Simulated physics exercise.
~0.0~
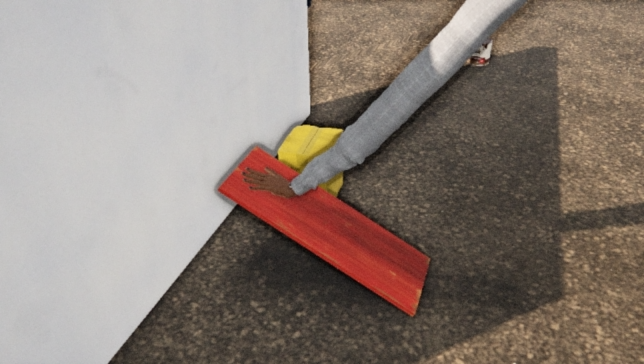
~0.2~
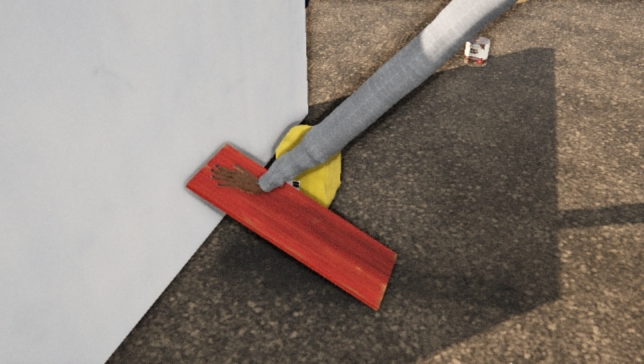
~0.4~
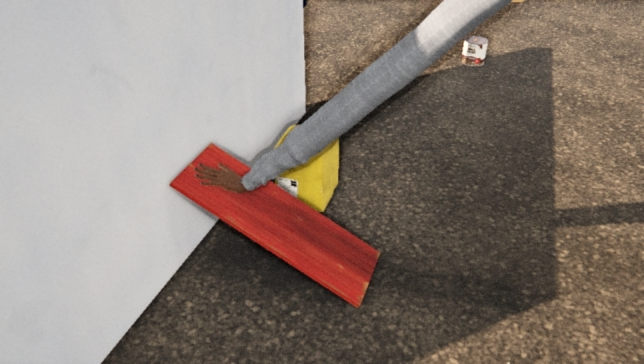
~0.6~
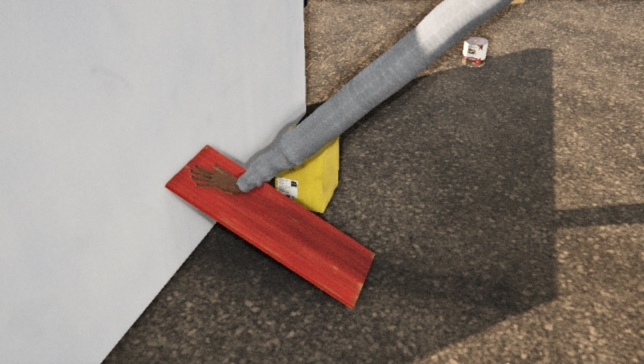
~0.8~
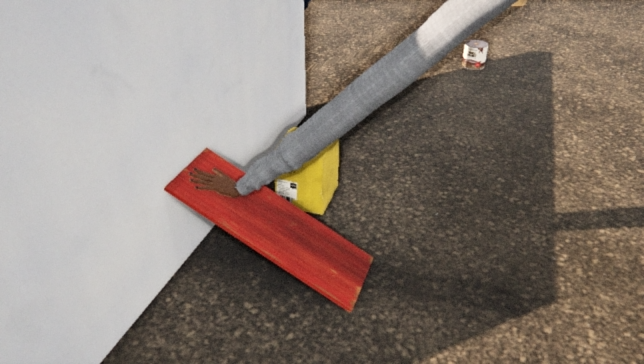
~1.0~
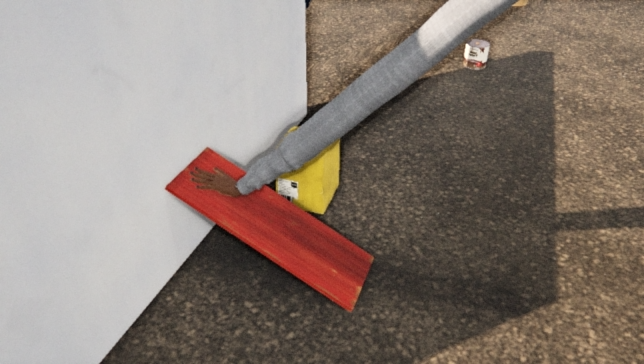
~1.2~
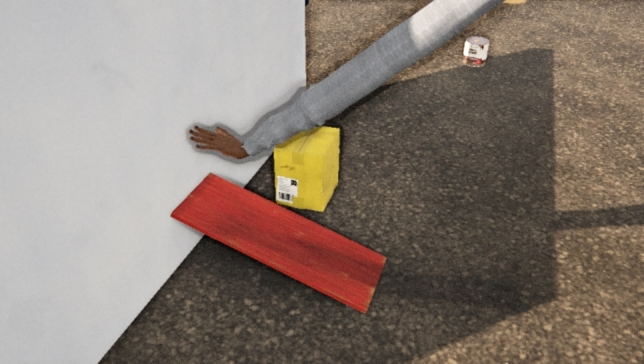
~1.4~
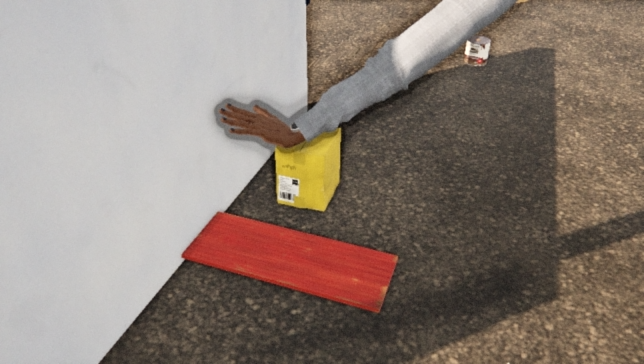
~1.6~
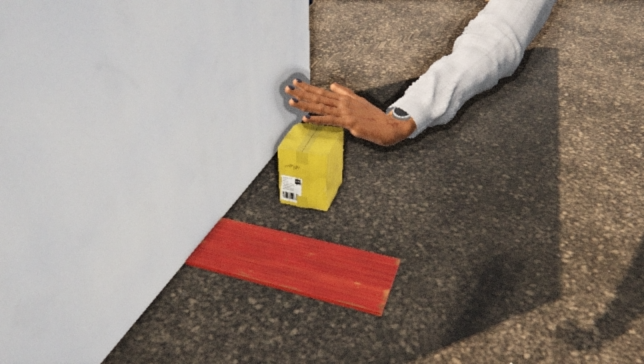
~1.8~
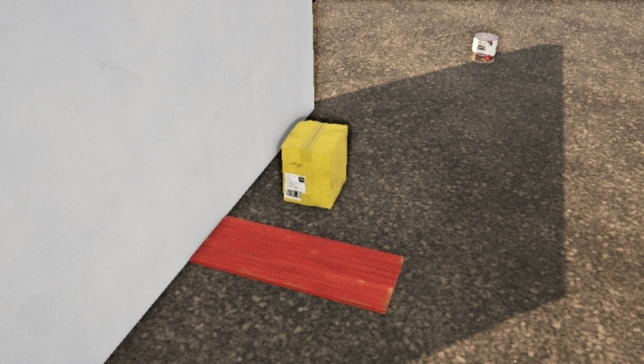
A red board was held up by a hand and shifted left against a pale wall, partly in front of a yellow box. Once the hand let go and drew back, the board slid down and ended lying on the ground, the box still in place.
